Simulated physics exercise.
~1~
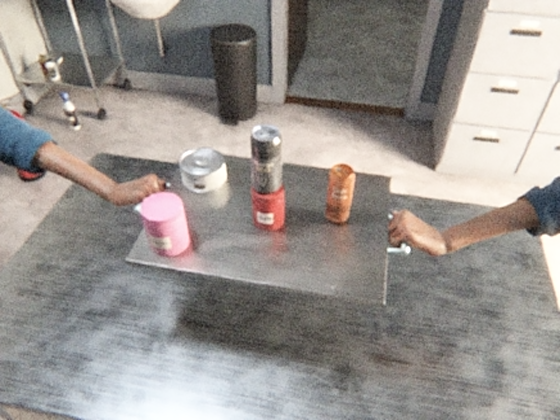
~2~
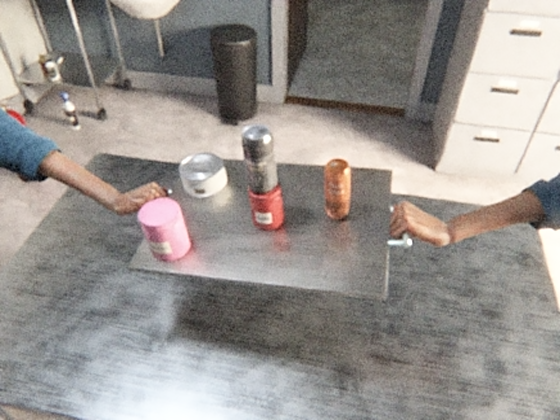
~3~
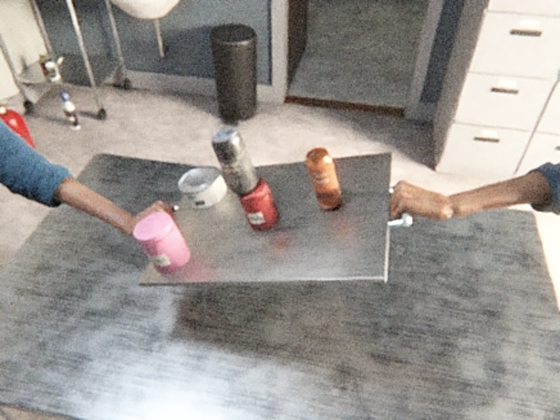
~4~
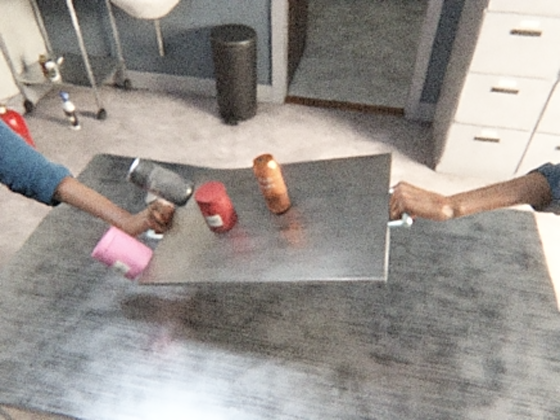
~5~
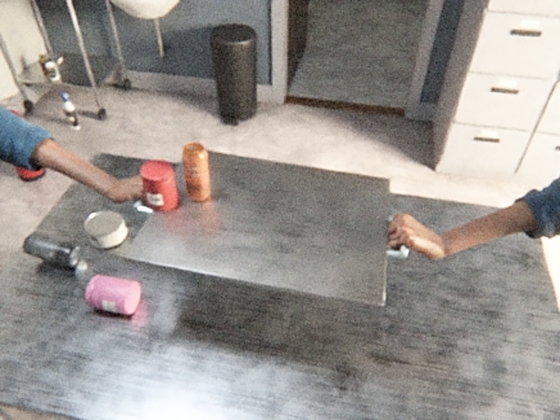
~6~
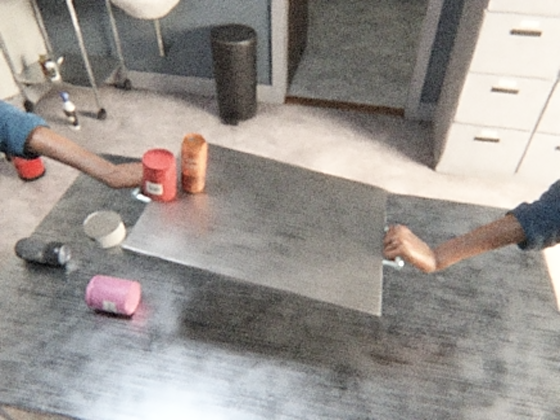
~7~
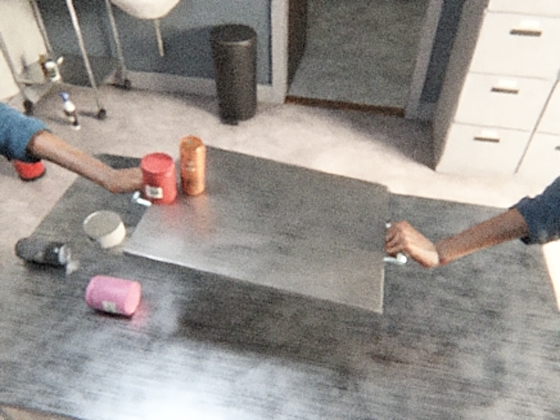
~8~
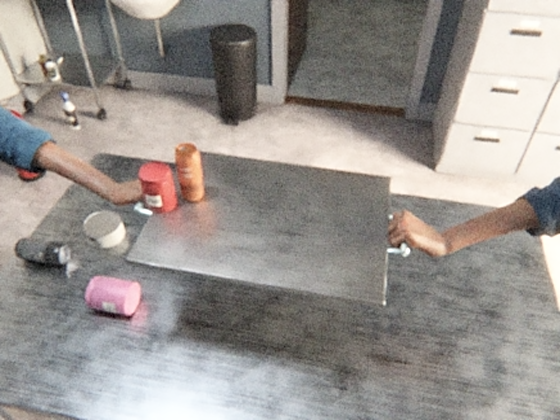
Two hands tilting a rimless tray leftward, sending grey can, white tub and pink jar off while red jar and orange can stay.
